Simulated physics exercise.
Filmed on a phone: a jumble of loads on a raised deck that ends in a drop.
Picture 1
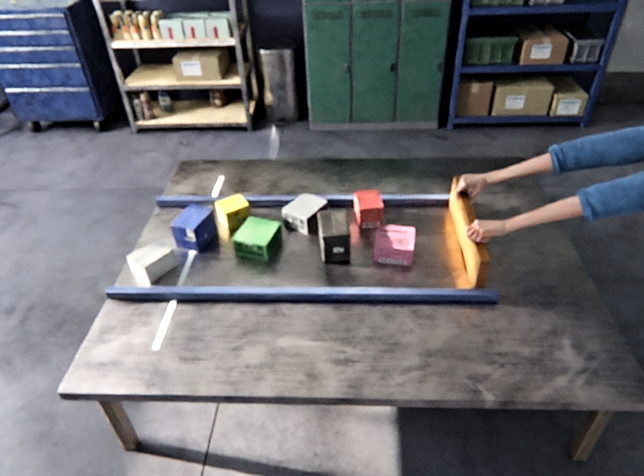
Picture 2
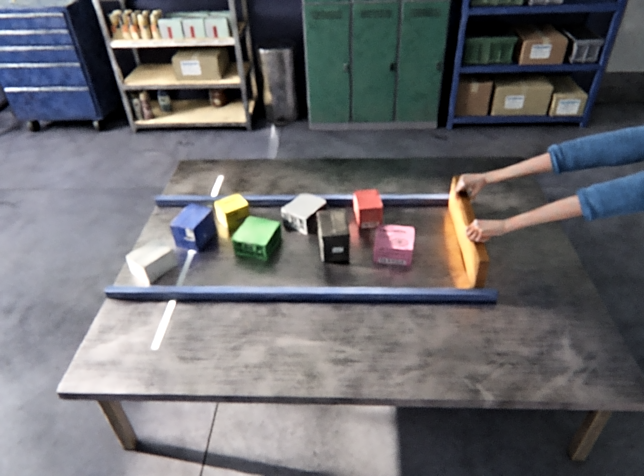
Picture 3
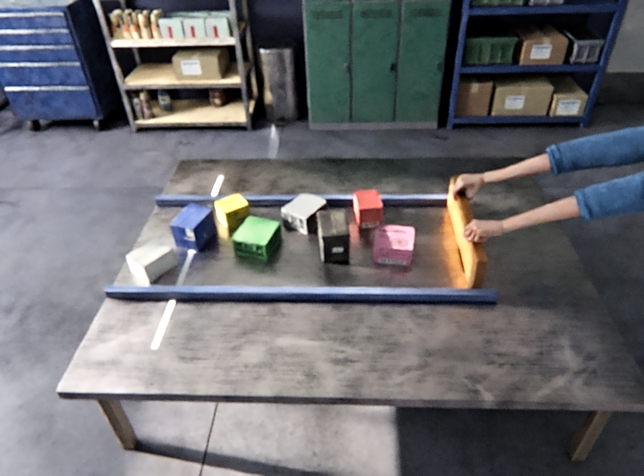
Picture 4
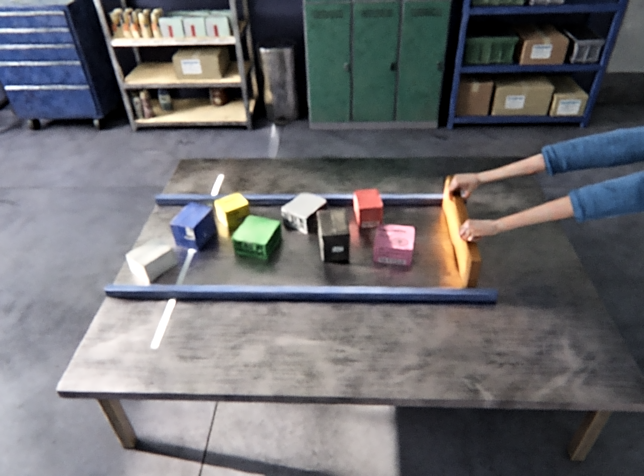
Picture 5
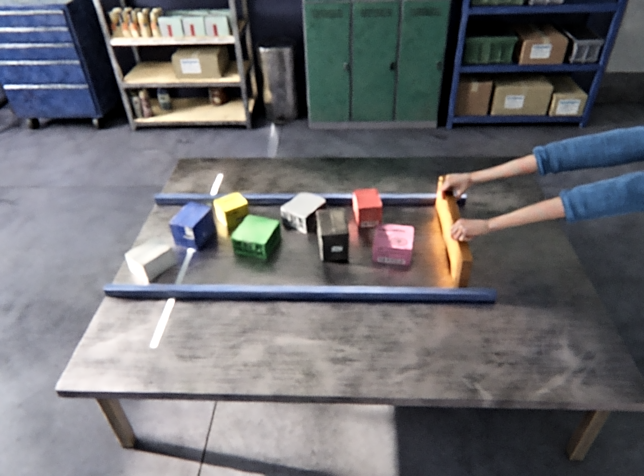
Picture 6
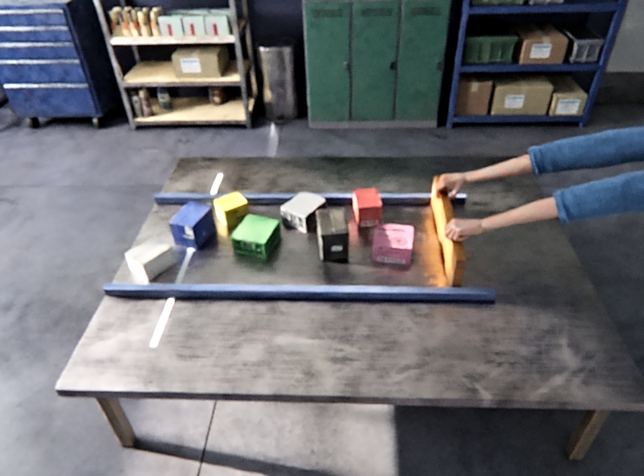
In a workshop, two hands gripped an orange plank at the right end of a table and slid it slightly left between blue rails, while the colorful boxes ahead of it stayed still.
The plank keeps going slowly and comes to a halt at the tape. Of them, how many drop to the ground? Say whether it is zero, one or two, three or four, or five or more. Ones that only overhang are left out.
After that push, what drops off the edge is more than two, under five.
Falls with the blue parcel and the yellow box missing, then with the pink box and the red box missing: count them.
That gives 1 for the first pair taken away and 1 for the second.
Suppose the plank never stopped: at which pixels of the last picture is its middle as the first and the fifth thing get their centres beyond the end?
At the first moment about (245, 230), at the next about (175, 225).
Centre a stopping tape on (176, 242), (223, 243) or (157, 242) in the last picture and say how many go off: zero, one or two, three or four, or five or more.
3 or 4; either one or two; five or over.
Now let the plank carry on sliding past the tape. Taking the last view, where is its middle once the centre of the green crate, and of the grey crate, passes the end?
(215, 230) and (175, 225), roughly.
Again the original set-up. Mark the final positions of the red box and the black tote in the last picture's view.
(191, 206) and (142, 231), roughly.
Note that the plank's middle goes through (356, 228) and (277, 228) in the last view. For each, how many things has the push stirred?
One spot: 3. Other spot: 7.
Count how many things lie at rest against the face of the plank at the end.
At rest, 2 are in contact.
Soon after, none off yet; white parcel at rest near (151, 258); blue parcel at rest near (193, 225); yellow box at rest near (232, 210).
Then, none off yet; white parcel at rest near (151, 258); blue parcel moved a little near (190, 225); yellow box at rest near (232, 210).
Further on, none off yet; white parcel at rest near (148, 260); blue parcel moved well along near (132, 222); yellow box moved well along near (180, 206).
At rest, the number that fall off is three or four; fallen, green crate, yellow box and blue parcel.
